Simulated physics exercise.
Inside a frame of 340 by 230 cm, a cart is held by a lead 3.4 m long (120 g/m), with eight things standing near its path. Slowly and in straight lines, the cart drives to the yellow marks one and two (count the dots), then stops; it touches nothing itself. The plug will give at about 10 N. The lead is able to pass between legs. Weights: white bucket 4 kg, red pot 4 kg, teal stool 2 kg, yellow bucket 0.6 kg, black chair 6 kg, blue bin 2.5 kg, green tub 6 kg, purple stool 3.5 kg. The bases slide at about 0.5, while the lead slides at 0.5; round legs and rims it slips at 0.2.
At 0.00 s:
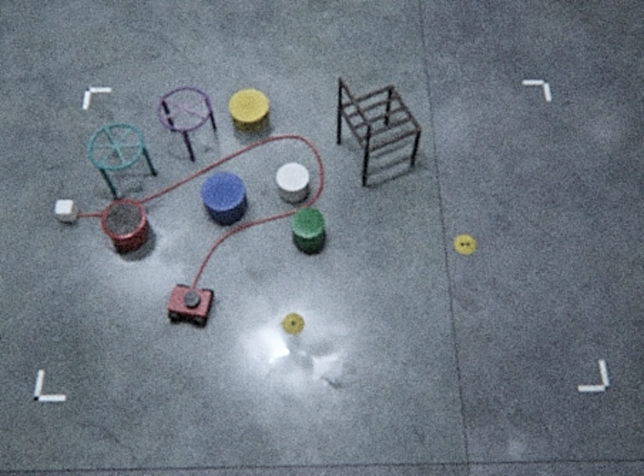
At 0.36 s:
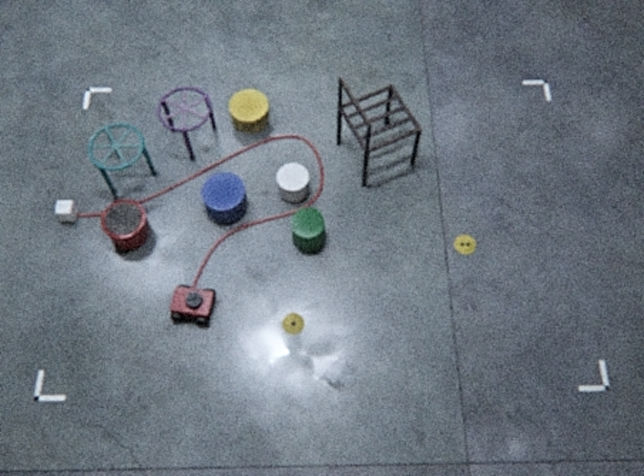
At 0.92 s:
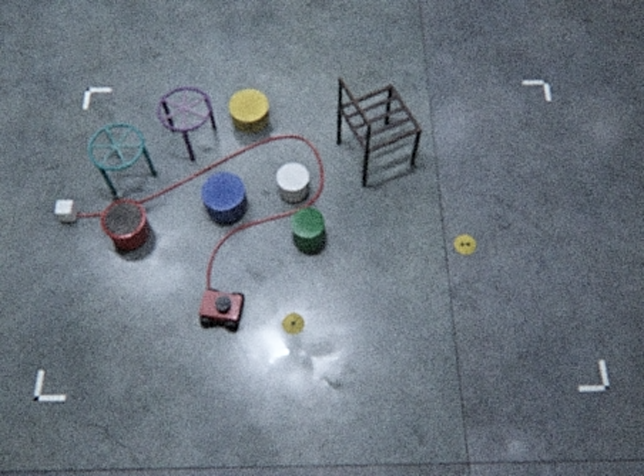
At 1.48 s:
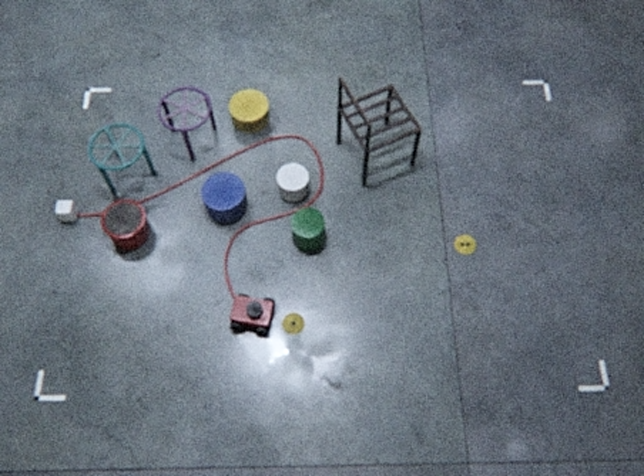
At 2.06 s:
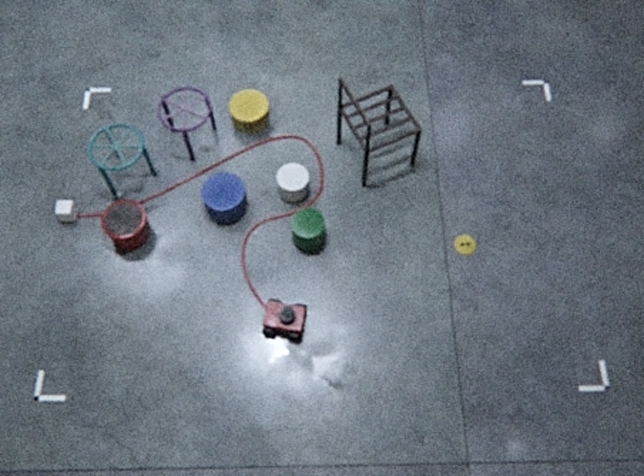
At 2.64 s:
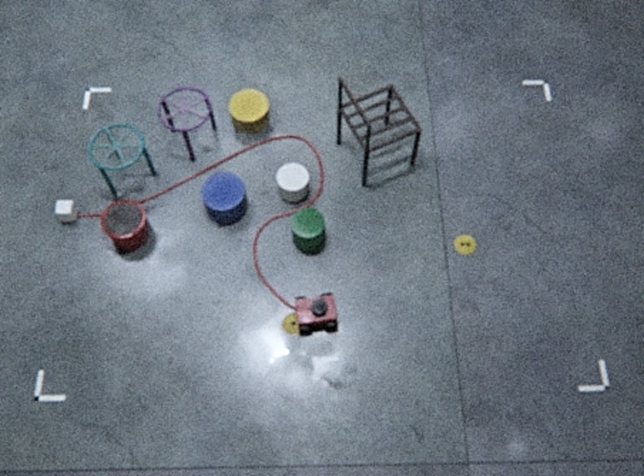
Red cart trailing a red lead moves right across a grey floor, passing over a yellow marker below buckets, stools and a chair.
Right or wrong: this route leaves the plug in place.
Right.
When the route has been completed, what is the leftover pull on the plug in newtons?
Roughly 0 N.
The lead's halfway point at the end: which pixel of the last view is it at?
Midpoint of length, last view: Approx. (301, 175).
After 3.5 s, cart at (351, 296), lead slack at the fixed end; nothing else has moved.
After 4.4 s, cart at (394, 276), lead slack at the fixed end; nothing else has moved.
After 5.2 s, cart at (435, 257), lead slack at the fixed end; nothing else has moved.
After 6.1 s, cart at (464, 244), lead slack at the fixed end; nothing else has moved.
After 6.5 s, cart at (464, 244), lead slack at the fixed end; nothing else has moved.
